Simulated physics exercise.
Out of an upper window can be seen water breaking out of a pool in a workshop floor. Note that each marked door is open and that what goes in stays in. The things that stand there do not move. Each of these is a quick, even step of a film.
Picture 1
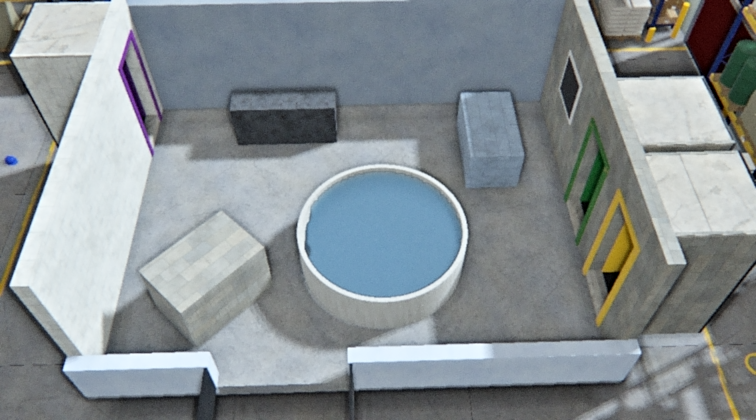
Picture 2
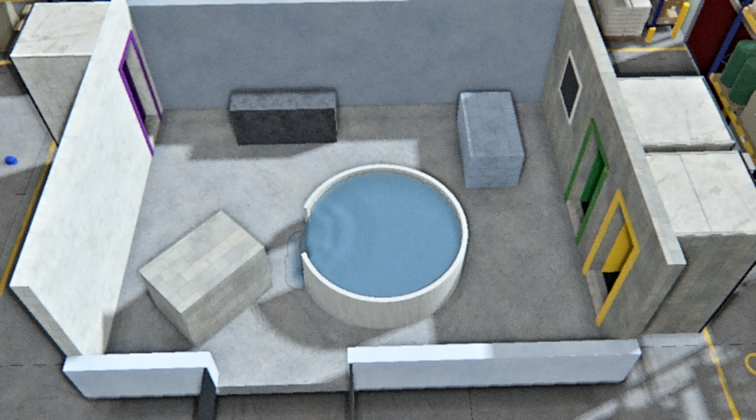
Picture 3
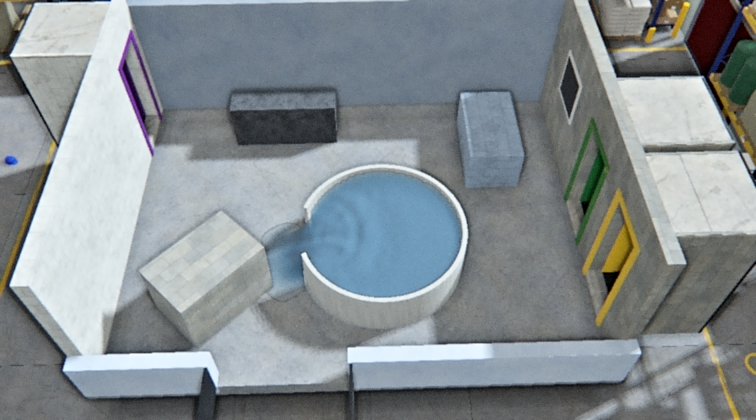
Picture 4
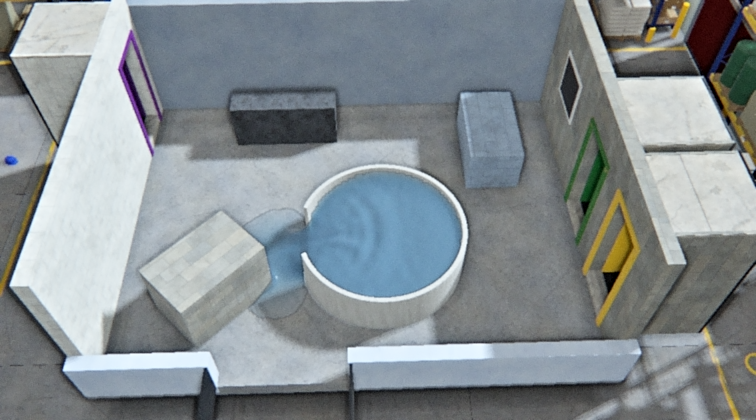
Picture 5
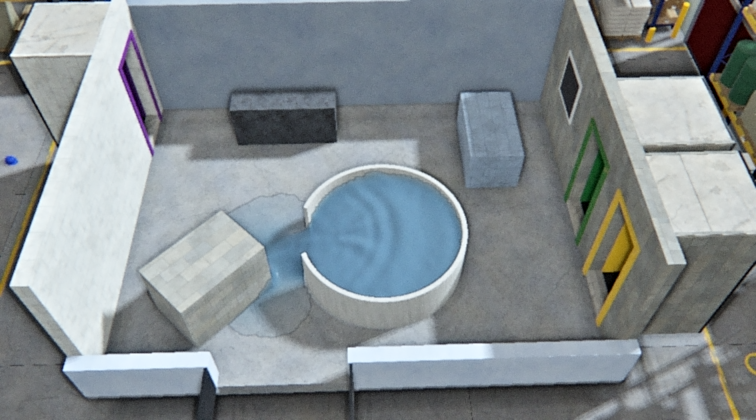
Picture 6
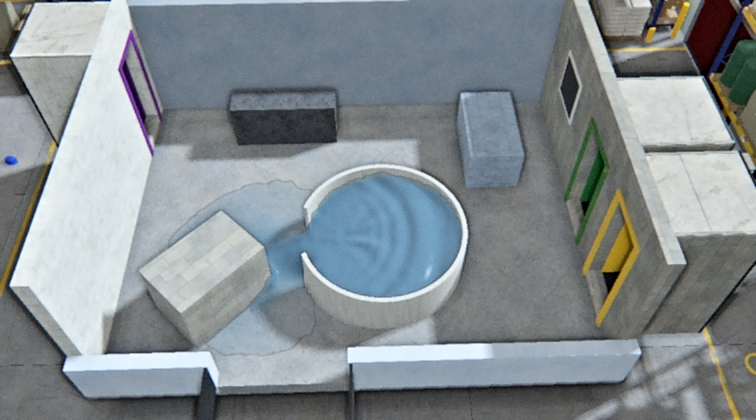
In a walled workshop seen from above, a round white pool sits full of still water among three blocks. A gap opens in its left side and water pours out, rippling the pool, then spreads across the floor against the pale block and around its edges in a widening puddle.
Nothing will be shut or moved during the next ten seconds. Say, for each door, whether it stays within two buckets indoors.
The purple door will be overrun; the yellow door will keep it to two buckets; the green door will keep it to two buckets.
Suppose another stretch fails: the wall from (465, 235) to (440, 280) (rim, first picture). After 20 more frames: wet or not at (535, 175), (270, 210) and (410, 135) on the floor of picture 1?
Listed order gives sopping; left alone; left alone.
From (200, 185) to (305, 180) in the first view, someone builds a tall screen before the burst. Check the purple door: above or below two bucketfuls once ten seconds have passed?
Purple: Below the mark.
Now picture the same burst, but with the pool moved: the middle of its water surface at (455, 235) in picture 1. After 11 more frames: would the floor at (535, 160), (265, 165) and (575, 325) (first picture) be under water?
Spared, soaked, spared.
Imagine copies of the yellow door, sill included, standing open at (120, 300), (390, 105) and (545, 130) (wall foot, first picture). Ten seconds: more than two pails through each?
Door by door, it goes misses the line, misses the line, misses the line.
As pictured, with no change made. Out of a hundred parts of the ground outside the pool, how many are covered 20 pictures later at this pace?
Roughly 50 per cent.
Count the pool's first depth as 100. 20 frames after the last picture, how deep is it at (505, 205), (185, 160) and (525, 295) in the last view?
First spot roughly 0 %, second 12 %, third 0 %.
A moment on, water covers 25 % of the floor; the purple door not reached, the yellow door not reached, the green door not reached.
Next, water covers 40 % of the floor; the purple door wet at the sill, nothing in, the yellow door not reached, the green door not reached.
Then, water covers 50 % of the floor; the purple door over two buckets in, the yellow door not reached, the green door not reached.
Later, water covers 75 % of the floor; the purple door far over two buckets in, the yellow door not reached, the green door not reached.
In the end, water covers 95 % of the floor; the purple door far over two buckets in, the yellow door wet at the sill, nothing in, the green door wet at the sill, nothing in.
